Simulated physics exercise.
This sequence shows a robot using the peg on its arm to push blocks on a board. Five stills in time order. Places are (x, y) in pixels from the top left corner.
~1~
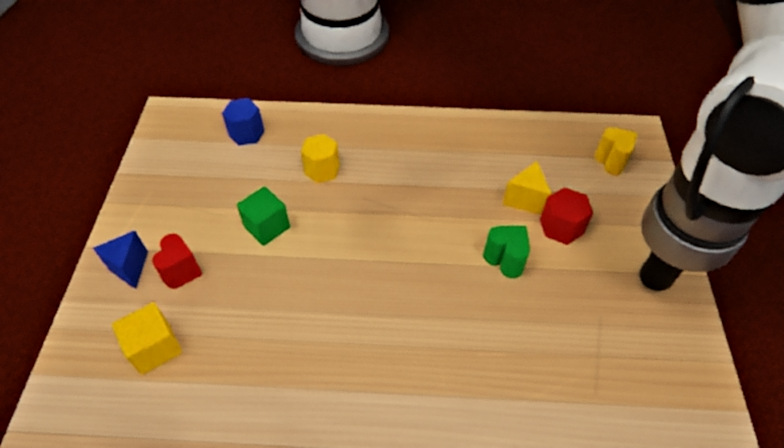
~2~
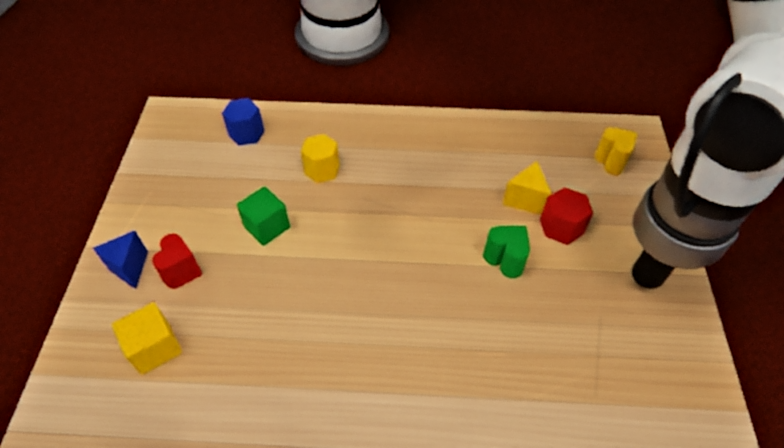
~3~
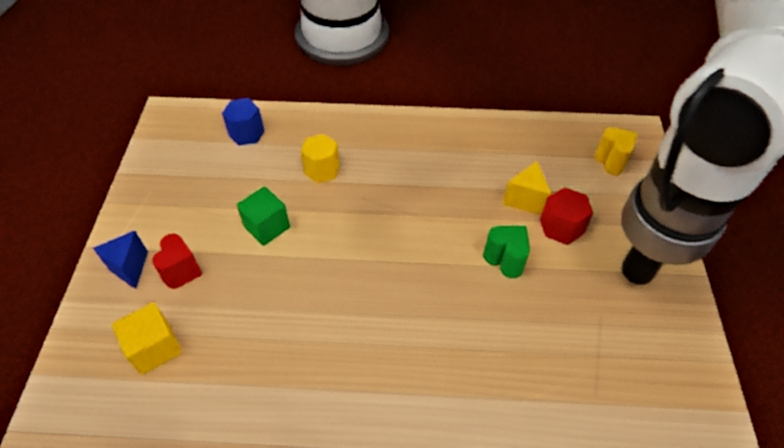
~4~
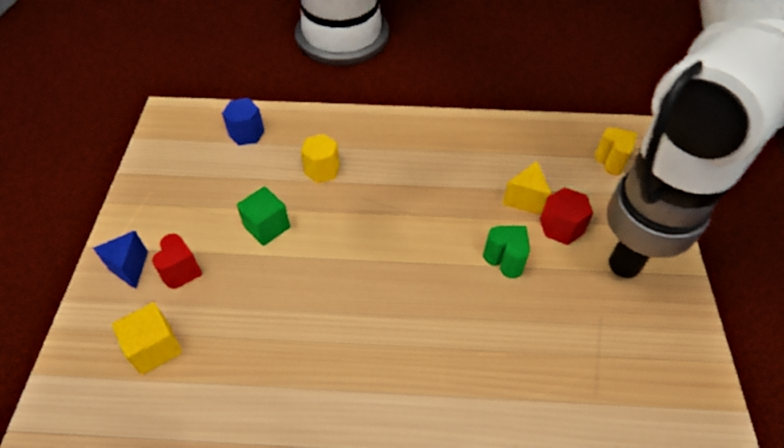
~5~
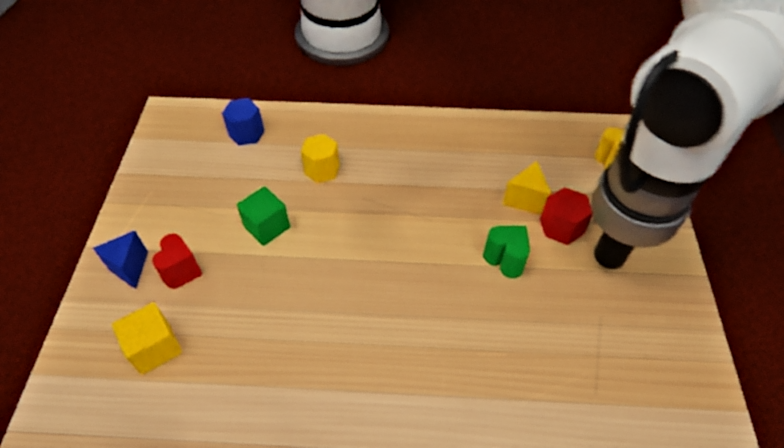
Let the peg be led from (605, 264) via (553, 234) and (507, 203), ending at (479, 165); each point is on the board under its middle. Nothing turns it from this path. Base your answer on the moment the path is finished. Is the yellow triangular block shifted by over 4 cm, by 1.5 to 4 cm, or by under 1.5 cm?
It gets moved over 4 cm.
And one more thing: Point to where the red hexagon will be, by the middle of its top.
Its top middle: (541, 166).
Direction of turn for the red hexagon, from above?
Overhead view: Clockwise.
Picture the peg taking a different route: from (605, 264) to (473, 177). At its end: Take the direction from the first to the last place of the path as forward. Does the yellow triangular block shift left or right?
That's a shift to the right.
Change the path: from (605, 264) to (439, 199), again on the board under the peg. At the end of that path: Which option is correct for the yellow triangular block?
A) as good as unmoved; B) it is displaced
Answer: B.
What follows on the original path. One third of the way, peg at (555, 226); yellow triangular block at (518, 163), turned 45° anticlockwise; red hexagon at (551, 183), turned 40° clockwise.
Two thirds of the way, peg at (509, 195); yellow triangular block at (512, 149), turned 75° anticlockwise; red hexagon at (541, 166), turned 75° clockwise.
At the end, peg at (481, 157); green heart block still; yellow triangular block at (510, 129); red hexagon at (541, 166), turned 80° clockwise.
